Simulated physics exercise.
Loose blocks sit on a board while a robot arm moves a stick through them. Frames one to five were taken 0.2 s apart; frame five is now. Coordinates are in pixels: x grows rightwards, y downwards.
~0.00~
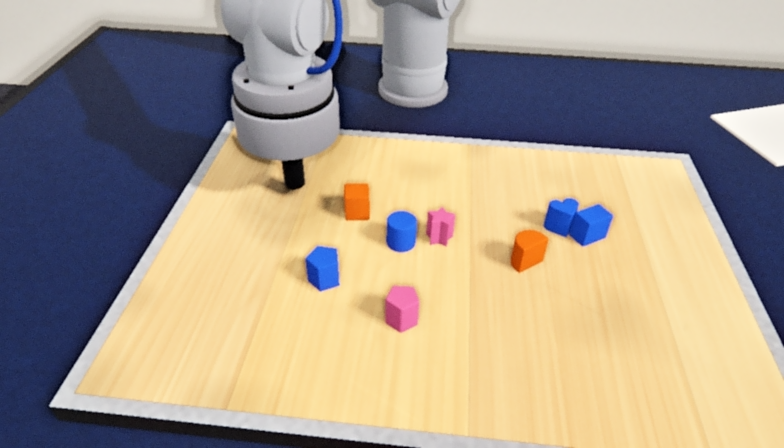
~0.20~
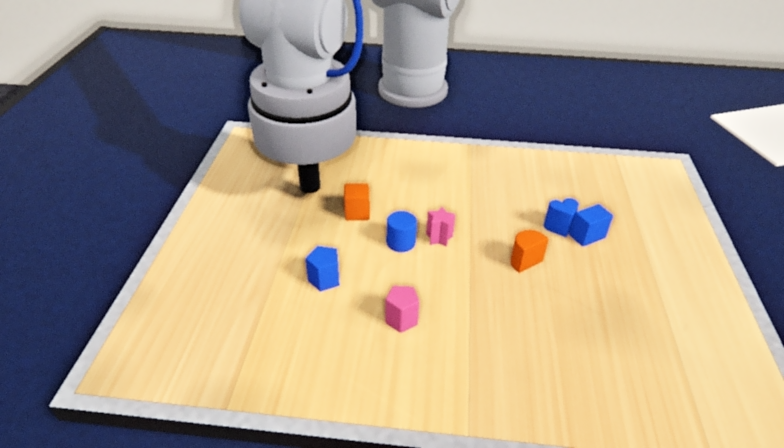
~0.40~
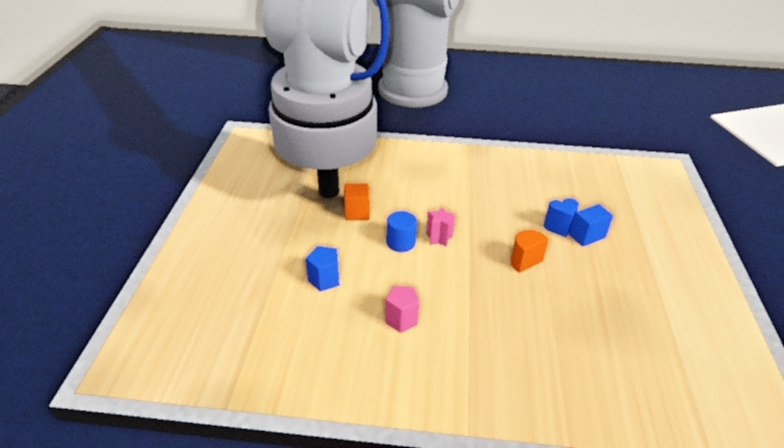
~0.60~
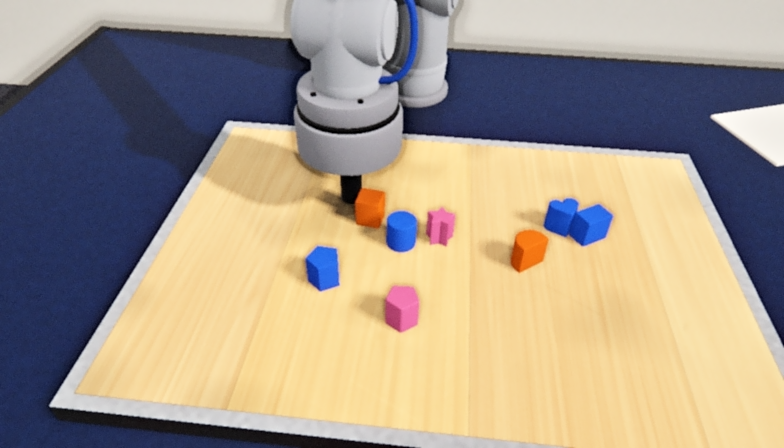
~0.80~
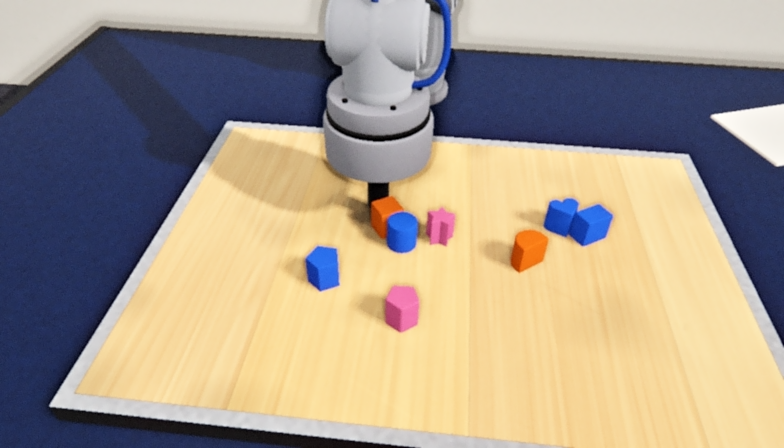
A pale wooden board with a grey border lies on a dark blue surface, seen from above at an angle by a still camera. A grey robot arm holds a black stick at the upper left, near an orange square block, a blue cylinder and a pink star, with other blue, orange and pink blocks around. The arm slides the stick rightward, pushing the orange square block a short way right against the blue cylinder.
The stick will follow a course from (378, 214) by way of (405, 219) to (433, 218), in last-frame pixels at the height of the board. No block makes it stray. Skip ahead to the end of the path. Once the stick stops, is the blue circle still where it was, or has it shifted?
Displaced, by a centimetre or more.
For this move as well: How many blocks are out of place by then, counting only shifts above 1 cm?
Most likely two.
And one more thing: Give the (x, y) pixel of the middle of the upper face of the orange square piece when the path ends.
I'd expect the centre of its top face to be at (403, 211).
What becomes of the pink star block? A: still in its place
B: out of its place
The correct letter is A.
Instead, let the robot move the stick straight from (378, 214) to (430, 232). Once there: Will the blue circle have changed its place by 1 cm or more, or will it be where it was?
It is shifted.
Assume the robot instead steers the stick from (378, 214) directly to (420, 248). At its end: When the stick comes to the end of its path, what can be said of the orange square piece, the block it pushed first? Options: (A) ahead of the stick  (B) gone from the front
Option A.
What follows on the original path. Halfway along, stick at (406, 209); orange square piece at (403, 211), turned 30° clockwise; blue circle at (410, 230).
At the end, stick at (434, 208); orange square piece at (403, 211), turned 30° clockwise; blue circle at (410, 230); pink star block still.
